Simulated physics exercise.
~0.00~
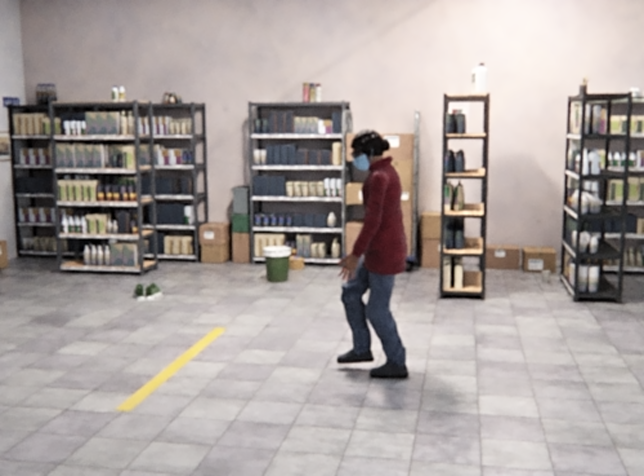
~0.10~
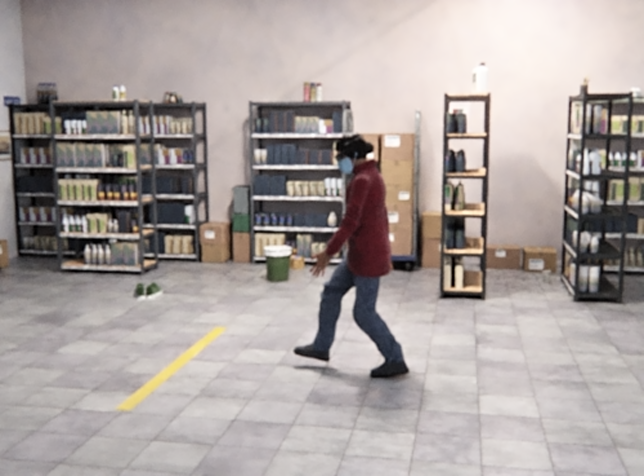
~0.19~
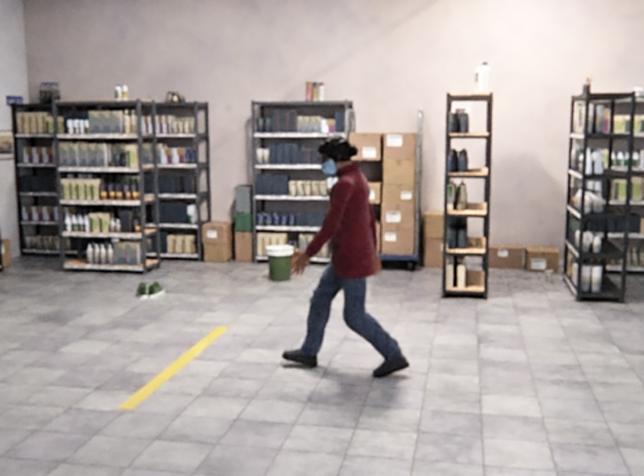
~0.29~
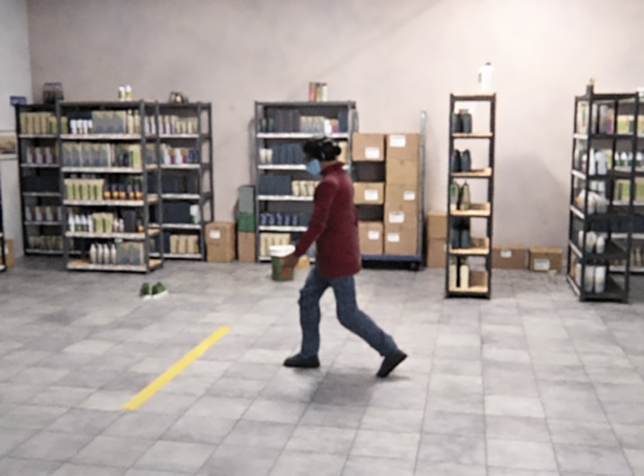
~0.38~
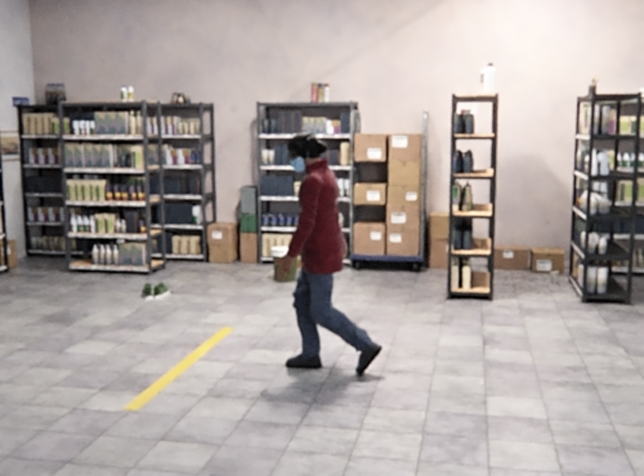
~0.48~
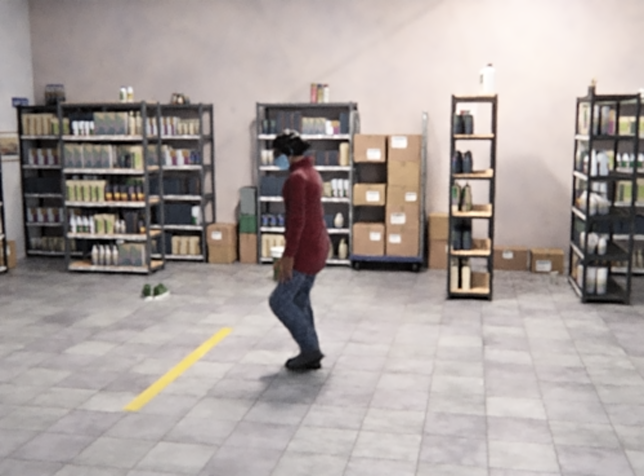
At the start, a person in a dark red jacket, jeans and a light blue face mask stands mid-stride on a grey tiled floor, facing left before loaded shelves. The person then walks left with long steps, passing in front of a green bucket, and draws nearer the yellow floor tape, legs coming together.
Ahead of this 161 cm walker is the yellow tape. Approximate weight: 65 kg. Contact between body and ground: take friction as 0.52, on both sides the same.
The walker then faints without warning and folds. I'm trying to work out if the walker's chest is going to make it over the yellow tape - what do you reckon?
Behind the line.
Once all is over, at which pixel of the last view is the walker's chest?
At about (205, 368).
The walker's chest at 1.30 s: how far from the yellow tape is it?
Position: About 45 cm short.
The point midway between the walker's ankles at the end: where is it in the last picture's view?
Estimated spot: About (240, 354).
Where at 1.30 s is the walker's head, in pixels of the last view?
At that time it is near pixel (204, 327) in the last view.
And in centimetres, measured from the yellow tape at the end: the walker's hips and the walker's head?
Walker's hips 50 short, walker's head 10 short.
After 0.75 s the walker's chest is 55 cm short of the yellow tape, near (263, 237) in the last picture's view; the walker's head 49 cm short of the yellow tape.
After 1.00 s the walker's chest is 41 cm short of the yellow tape, near (241, 289) in the last picture's view.
After 1.30 s the walker's chest is 44 cm short of the yellow tape, near (230, 326) in the last picture's view; the walker's head 22 cm short of the yellow tape.
Final state at 2.7 s, walker's hips stop short of the yellow tape; walker's head stops short of the yellow tape; walker's chest stops short of the yellow tape.
